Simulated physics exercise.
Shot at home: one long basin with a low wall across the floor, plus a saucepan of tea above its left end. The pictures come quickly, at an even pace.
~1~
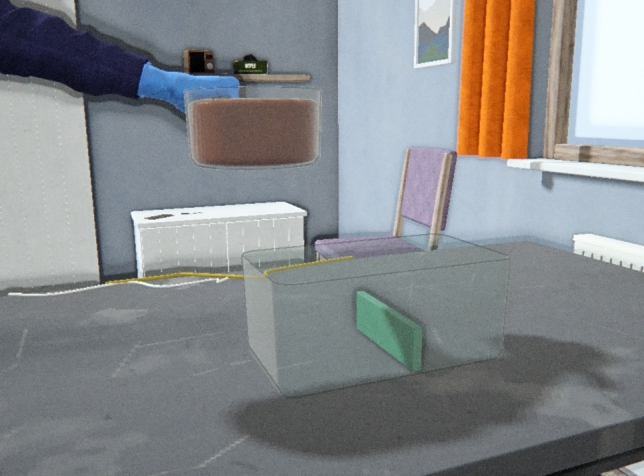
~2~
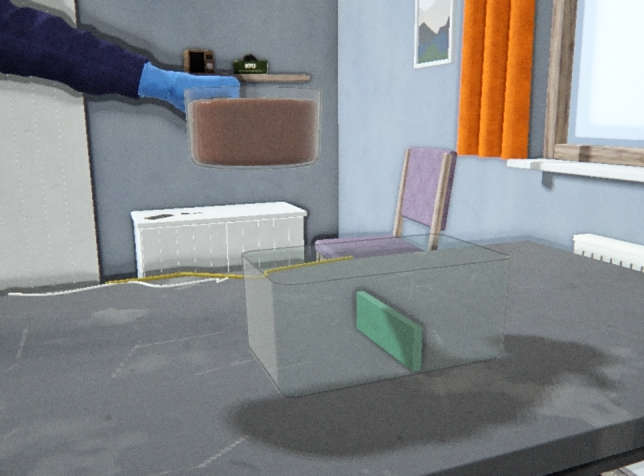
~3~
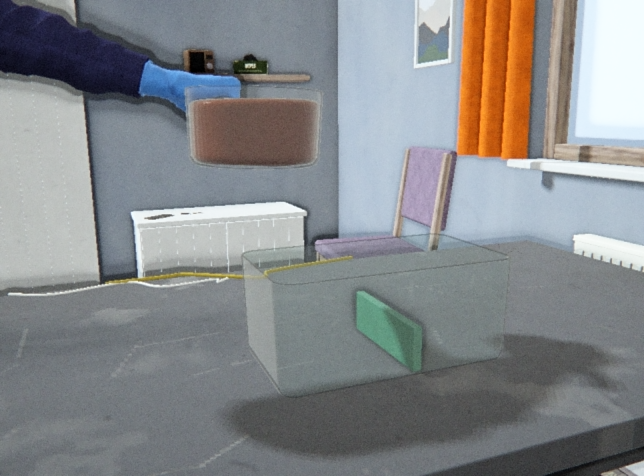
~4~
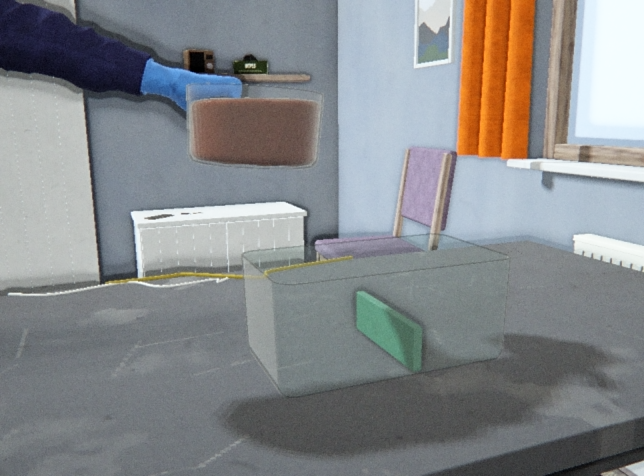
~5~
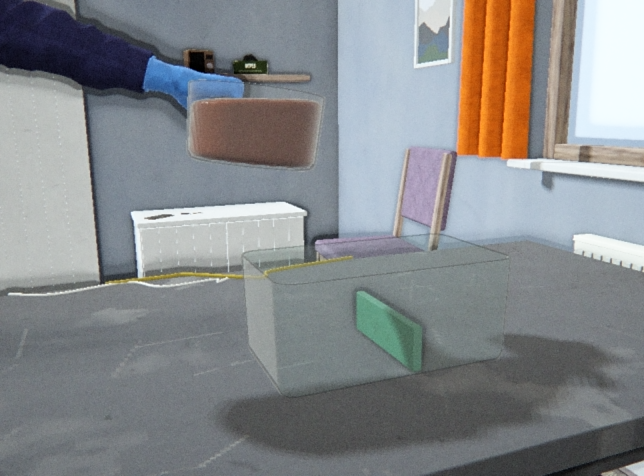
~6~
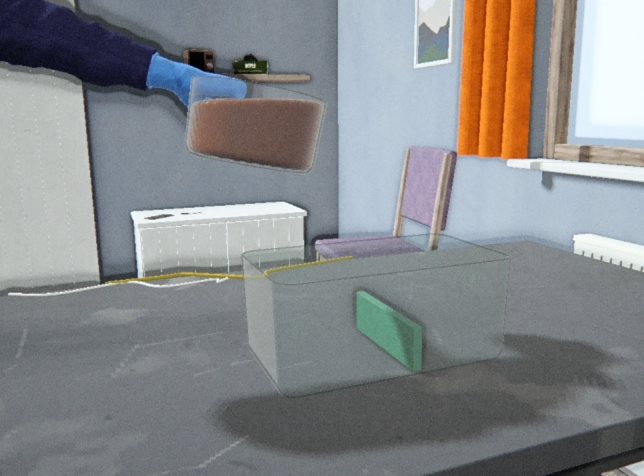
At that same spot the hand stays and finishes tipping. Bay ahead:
The fullest section lies on the viewer's left.
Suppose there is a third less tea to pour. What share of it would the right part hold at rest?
It comes to around 10 percent.
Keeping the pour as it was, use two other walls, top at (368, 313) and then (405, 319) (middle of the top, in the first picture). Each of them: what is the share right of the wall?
That'd be about 65 percent for the first and about 15 percent for the other.
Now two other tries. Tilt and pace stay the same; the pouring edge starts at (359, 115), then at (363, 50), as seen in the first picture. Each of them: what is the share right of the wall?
You'd get 75 percent from the first and 85 percent from the second.
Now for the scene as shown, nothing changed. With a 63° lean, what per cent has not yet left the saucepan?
About 55 %.
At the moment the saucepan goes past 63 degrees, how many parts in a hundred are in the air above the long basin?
That works out near 30 percent.
A moment on, the tilt is 63° and 55 per cent is still to pour, 8 is left of the wall and 7 right of it.
Next, the tilt is 100° and 9 per cent is still to pour, 42 is left of the wall and 39 right of it.
Then the tilt is 111° and 0 per cent is still to pour, 60 is left of the wall and 39 right of it.
Later the tilt is 111° and 0 per cent is still to pour, 60 is left of the wall and 39 right of it.
In the end 60 per cent lies left of the wall, 39 right of it and 1 outside.
